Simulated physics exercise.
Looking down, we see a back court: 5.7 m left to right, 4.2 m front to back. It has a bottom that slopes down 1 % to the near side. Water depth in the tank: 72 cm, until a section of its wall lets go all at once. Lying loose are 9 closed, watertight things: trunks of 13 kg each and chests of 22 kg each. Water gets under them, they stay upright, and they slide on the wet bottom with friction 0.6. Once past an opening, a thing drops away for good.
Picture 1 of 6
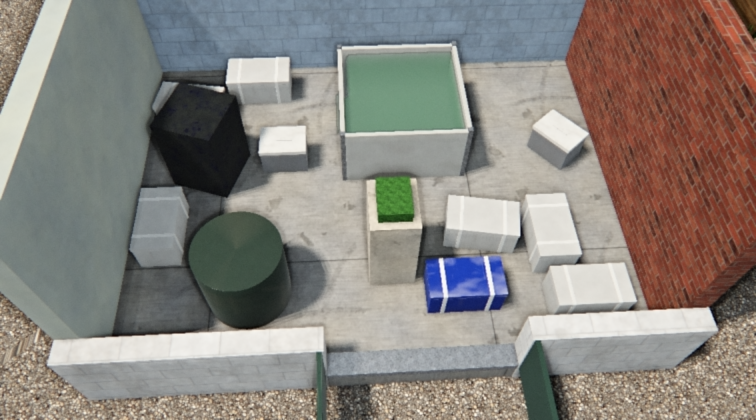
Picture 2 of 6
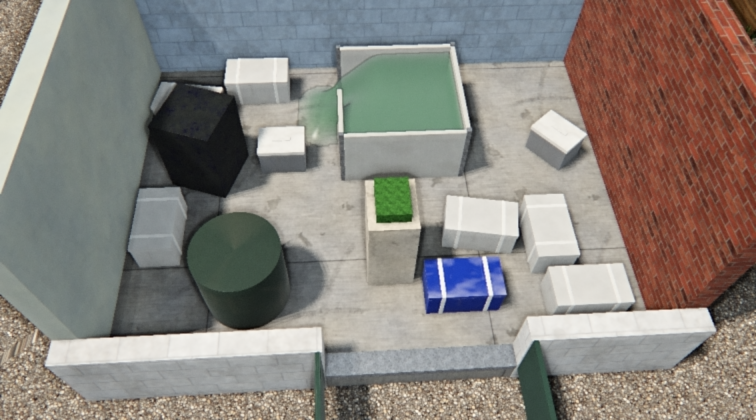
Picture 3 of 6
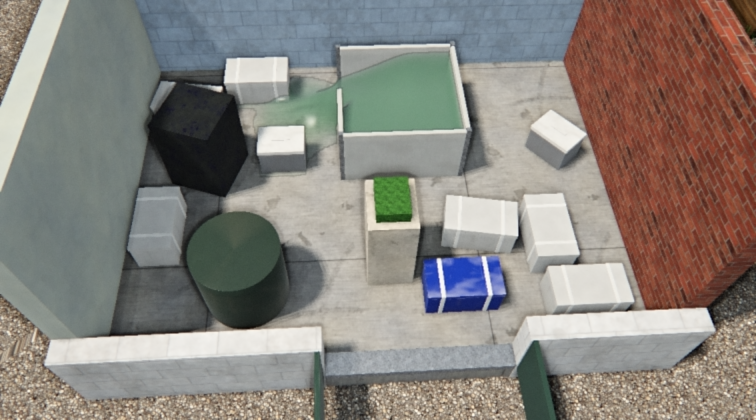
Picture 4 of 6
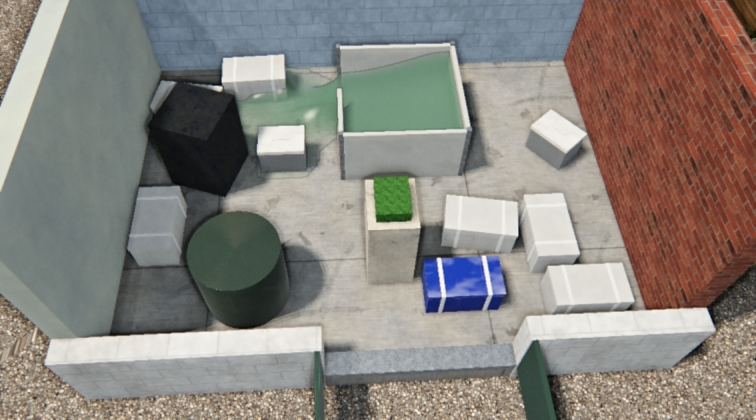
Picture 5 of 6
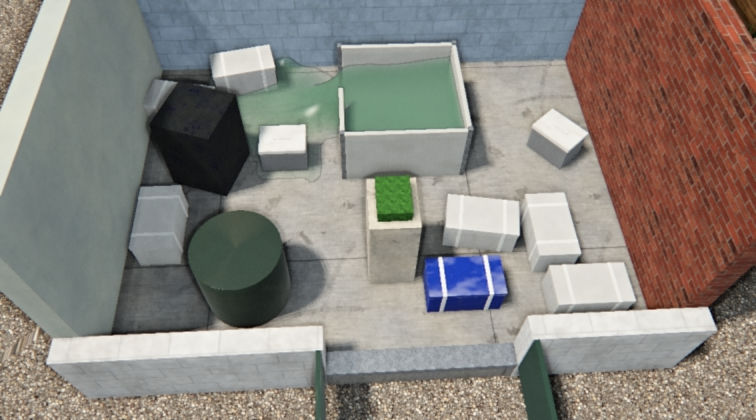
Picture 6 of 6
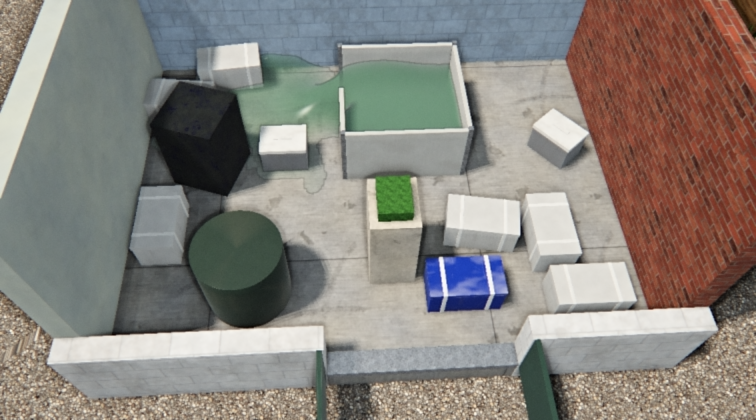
A walled back court with a grey concrete floor, pale and red brick side walls and a blue block wall behind is seen from above by a still camera. White trunks and chests lie around a square tank of green water, with a black block and dark green drum left and a blue trunk right of a grass-topped pedestal. Water pours from the tank's left side, spreads across the floor, and shifts the white trunk at back left leftward.
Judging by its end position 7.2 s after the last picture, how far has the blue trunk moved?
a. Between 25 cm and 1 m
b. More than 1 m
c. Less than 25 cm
Answer: C.
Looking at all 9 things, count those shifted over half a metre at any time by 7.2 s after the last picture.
I get 3.
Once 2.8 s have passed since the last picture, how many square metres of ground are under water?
Near 13 m2 in all.
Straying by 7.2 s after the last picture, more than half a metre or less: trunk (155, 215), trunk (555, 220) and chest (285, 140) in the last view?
Item by item, they came out above the mark, below the mark and above the mark.
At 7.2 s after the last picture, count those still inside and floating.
Total: 3.
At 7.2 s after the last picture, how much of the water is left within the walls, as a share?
I'd say some 94 percent hasn't gone yet.
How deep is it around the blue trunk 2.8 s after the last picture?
0 cm or so.
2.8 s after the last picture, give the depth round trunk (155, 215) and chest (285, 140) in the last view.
Some 13 cm at the first, some 5 cm at the second.
Then, 0.9 s after the last picture the blue trunk is near (466, 275), 0.0 m from its start, aground; 0 of 9 are out; 2 afloat.
Then, 2.8 s after the last picture the blue trunk is near (466, 275), 0.0 m from its start, aground; 0 of 9 are out; 3 afloat.
Then, 4.8 s after the last picture the blue trunk is near (467, 275), 0.0 m from its start, aground; 0 of 9 are out; 3 afloat.
Then, 7.2 s after the last picture the blue trunk is near (467, 275), 0.0 m from its start, aground; 0 of 9 are out; 3 afloat.
